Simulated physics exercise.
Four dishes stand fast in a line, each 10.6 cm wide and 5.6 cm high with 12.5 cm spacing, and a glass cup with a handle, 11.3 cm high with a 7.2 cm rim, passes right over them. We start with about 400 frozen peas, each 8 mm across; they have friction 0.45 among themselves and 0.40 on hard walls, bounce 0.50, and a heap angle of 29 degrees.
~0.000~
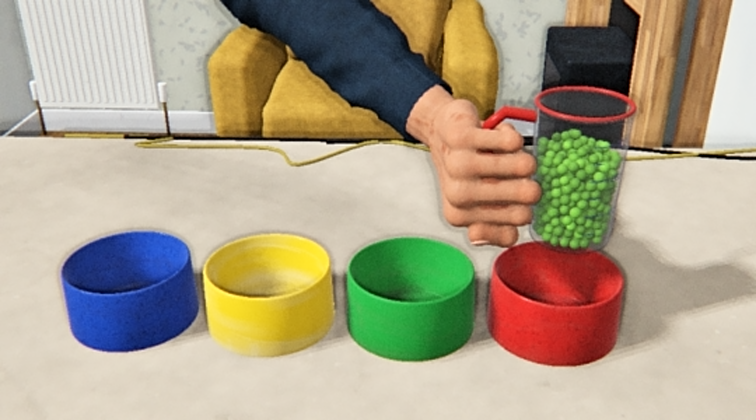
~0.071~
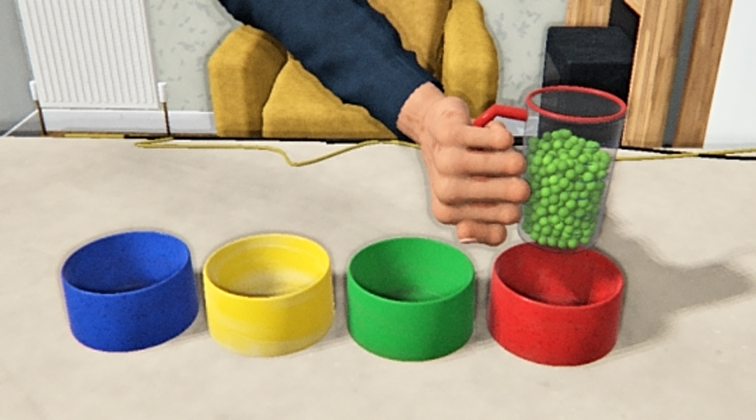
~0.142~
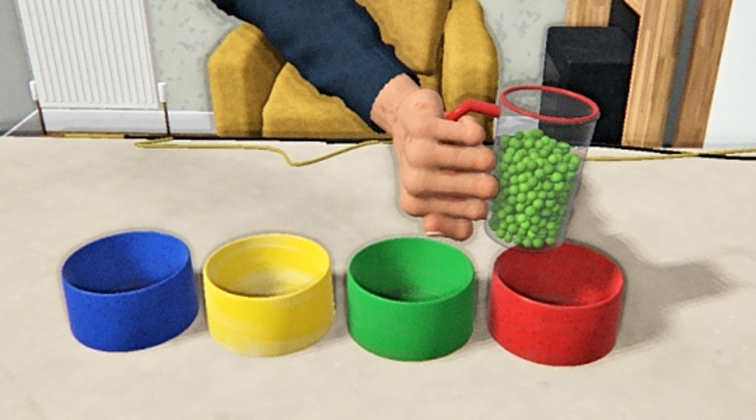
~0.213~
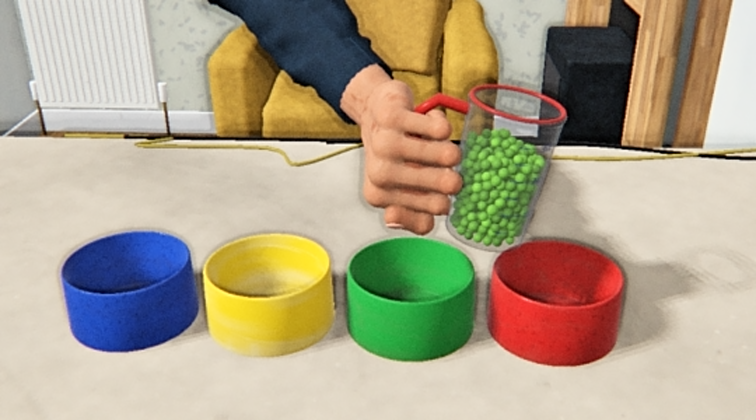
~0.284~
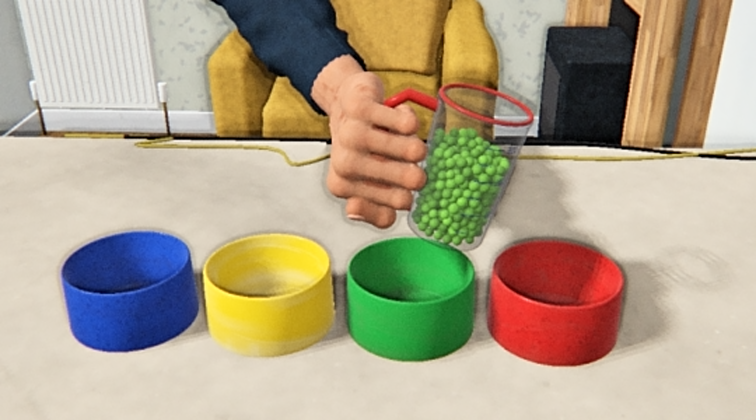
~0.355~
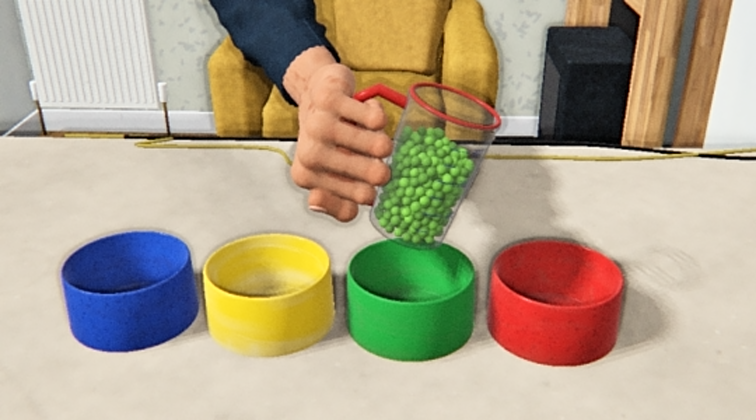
A clear cup of green peas, gripped by its red handle in a person's hand, starts upright above the red dish at the right end of a row of four. The hand carries it leftward past the gap until it is above the green dish, the cup gradually leaning rightward with the peas still inside.
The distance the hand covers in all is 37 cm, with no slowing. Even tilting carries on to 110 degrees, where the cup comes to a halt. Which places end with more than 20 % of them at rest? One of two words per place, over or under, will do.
Red - under, blue - under, green - under, yellow - over, counter - under.
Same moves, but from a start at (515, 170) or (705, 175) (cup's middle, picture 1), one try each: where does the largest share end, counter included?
Blue, then counter.
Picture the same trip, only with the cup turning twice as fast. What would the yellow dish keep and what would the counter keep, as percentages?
I'd say yellow ends at 80 while the counter ends at 20.
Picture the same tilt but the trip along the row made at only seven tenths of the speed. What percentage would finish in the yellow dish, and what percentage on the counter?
Yellow: 90; counter: 10.
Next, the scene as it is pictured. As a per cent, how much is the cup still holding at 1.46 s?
About 100 per cent.
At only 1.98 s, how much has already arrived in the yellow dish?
Around 40 in a hundred by then.
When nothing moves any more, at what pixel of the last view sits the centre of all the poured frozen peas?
I'd say roughly (258, 301).
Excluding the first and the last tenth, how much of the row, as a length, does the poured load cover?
I'd estimate close to 7 cm.
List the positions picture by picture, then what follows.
Cup at (577, 171), tilt 0 degrees, lip at (633, 104), moved 0.0 cm; middle of the pieces at (572, 194); red dish at (557, 273); green dish at (411, 269); yellow dish at (268, 265); blue dish at (127, 262), in the first picture.
Cup at (566, 171), tilt 1 degrees, lip at (624, 105), moved 0.8 cm; middle of the pieces at (561, 193), in the second picture.
Cup at (536, 171), tilt 5 degrees, lip at (596, 108), moved 3.2 cm; middle of the pieces at (529, 192), in the third picture.
Cup at (500, 170), tilt 10 degrees, lip at (564, 112), moved 6.1 cm; middle of the pieces at (492, 191), in the fourth picture.
Cup at (465, 169), tilt 14 degrees, lip at (532, 116), moved 8.9 cm; middle of the pieces at (456, 190), in the fifth picture.
Cup at (430, 169), tilt 19 degrees, lip at (499, 120), moved 11.7 cm; middle of the pieces at (419, 188); red dish at (557, 273); green dish at (411, 269); yellow dish at (268, 265); blue dish at (127, 262). The cup turns about 65 degrees a second and travels 40 cm a second, in the sixth picture.
After 1.02 s, tilt 62 degrees; cup holds 100 %.
After 1.46 s, tilt 90 degrees; cup holds 100 %.
After 1.98 s, tilt 110 degrees; cup holds 50 %, yellow 40 %.
By 3.1 s all is still; red 0 %, blue 0 %, green 0 %, yellow 90 %, counter 10 %.
